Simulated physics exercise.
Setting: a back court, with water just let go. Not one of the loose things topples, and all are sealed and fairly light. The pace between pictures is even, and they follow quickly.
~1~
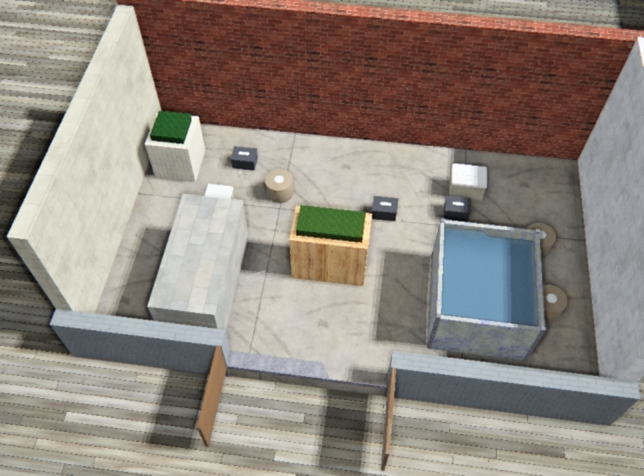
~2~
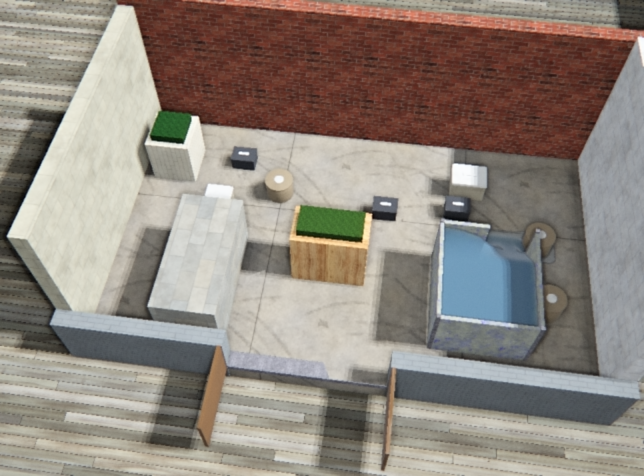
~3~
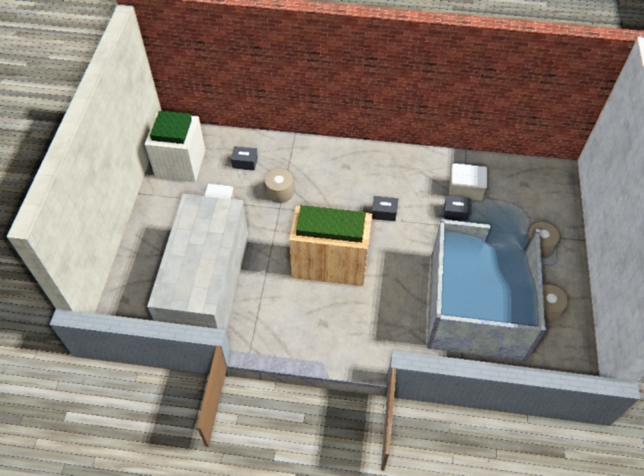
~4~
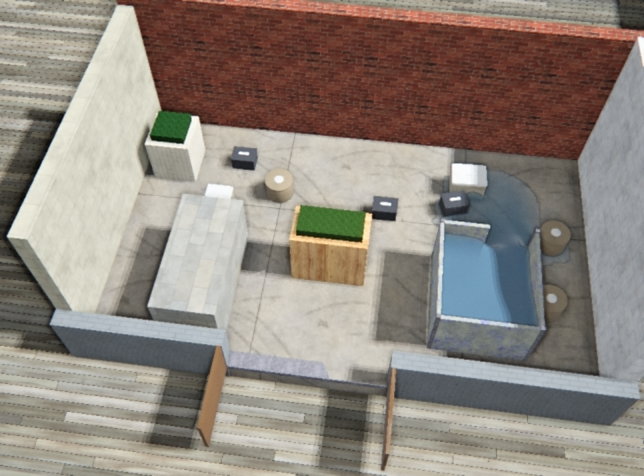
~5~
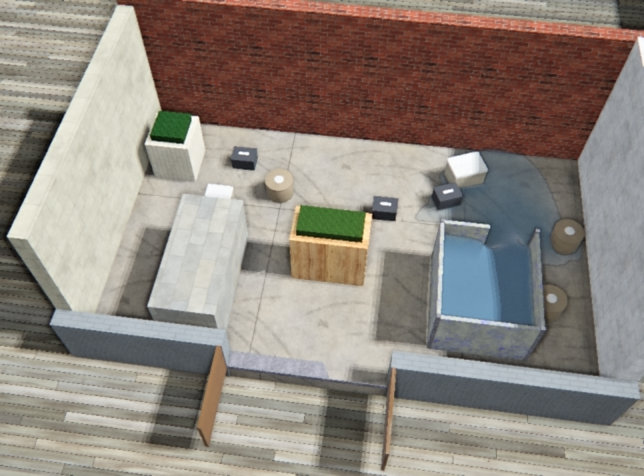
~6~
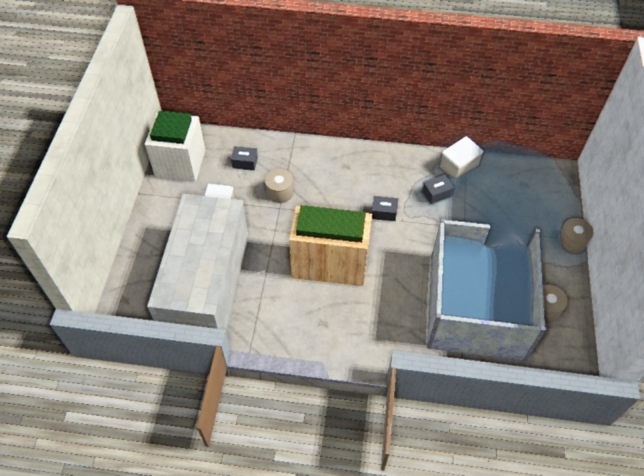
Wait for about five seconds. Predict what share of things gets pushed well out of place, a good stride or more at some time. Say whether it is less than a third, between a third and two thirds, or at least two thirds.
It hits two thirds.
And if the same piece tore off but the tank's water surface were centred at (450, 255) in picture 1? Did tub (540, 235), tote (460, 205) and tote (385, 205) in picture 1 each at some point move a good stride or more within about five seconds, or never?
First displaced far, then displaced far, then never went far.
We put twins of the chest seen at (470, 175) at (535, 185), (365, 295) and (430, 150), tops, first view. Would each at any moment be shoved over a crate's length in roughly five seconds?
Copy one: Slides well clear; copy two: Barely shifts; copy three: Slides well clear.
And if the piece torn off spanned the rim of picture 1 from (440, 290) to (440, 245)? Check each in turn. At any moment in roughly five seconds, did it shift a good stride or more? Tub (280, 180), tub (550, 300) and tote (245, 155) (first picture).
Order as asked: Sent that far; not sent that far; sent that far.
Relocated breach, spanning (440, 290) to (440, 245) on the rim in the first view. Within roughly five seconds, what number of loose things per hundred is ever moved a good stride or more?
My estimate is some 50 per cent of them.
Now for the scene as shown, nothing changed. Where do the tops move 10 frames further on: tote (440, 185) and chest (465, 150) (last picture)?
The first should be near (296, 158), the second near (317, 136).
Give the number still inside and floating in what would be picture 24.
I get 1.
A moment on, 3 of 8 are well off their spots; 1 afloat.
Next, 3 of 8 are well off their spots; 1 afloat.
Later, 5 of 8 are well off their spots; 1 afloat.
In the end, 8 of 8 are well off their spots, and 8 have been at some point; 6 afloat.
